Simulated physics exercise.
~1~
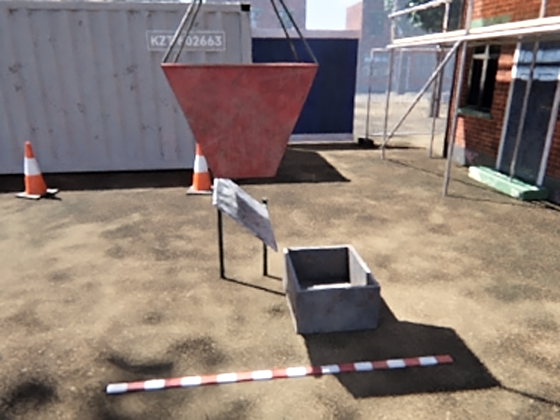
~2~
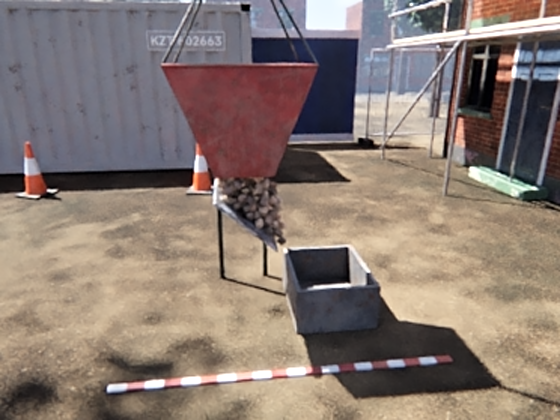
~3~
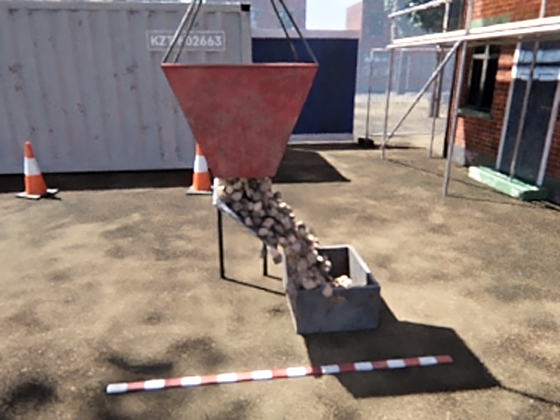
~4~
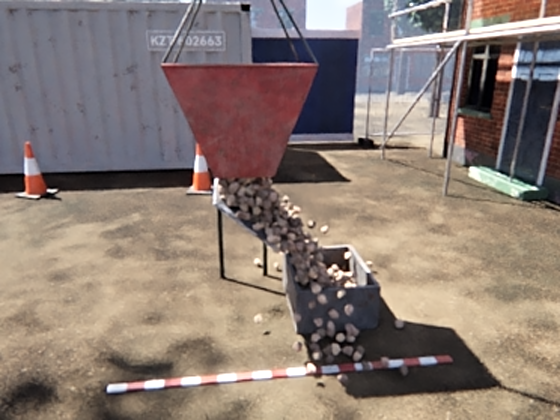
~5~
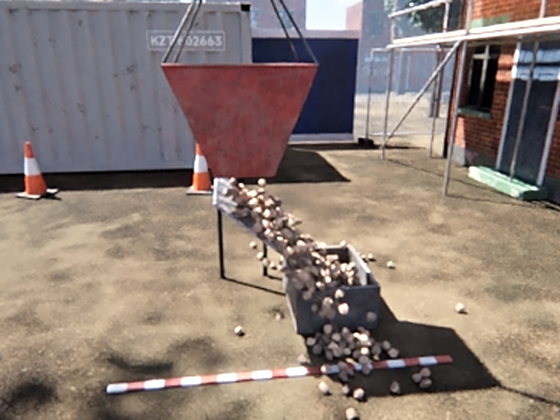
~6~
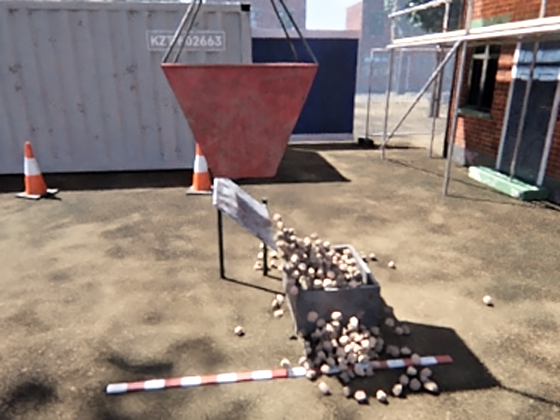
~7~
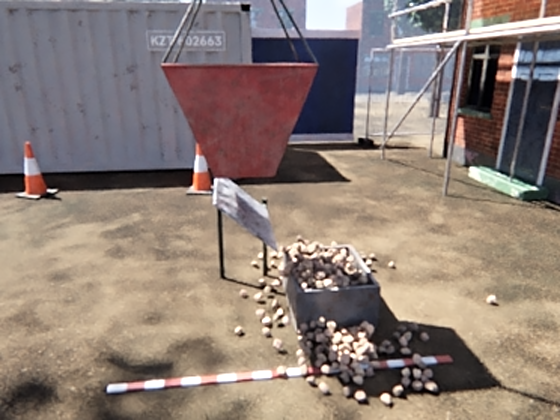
Pale stones pouring from a hanging red hopper, sliding down a sloping plate, heaping a grey bin and spilling around it.
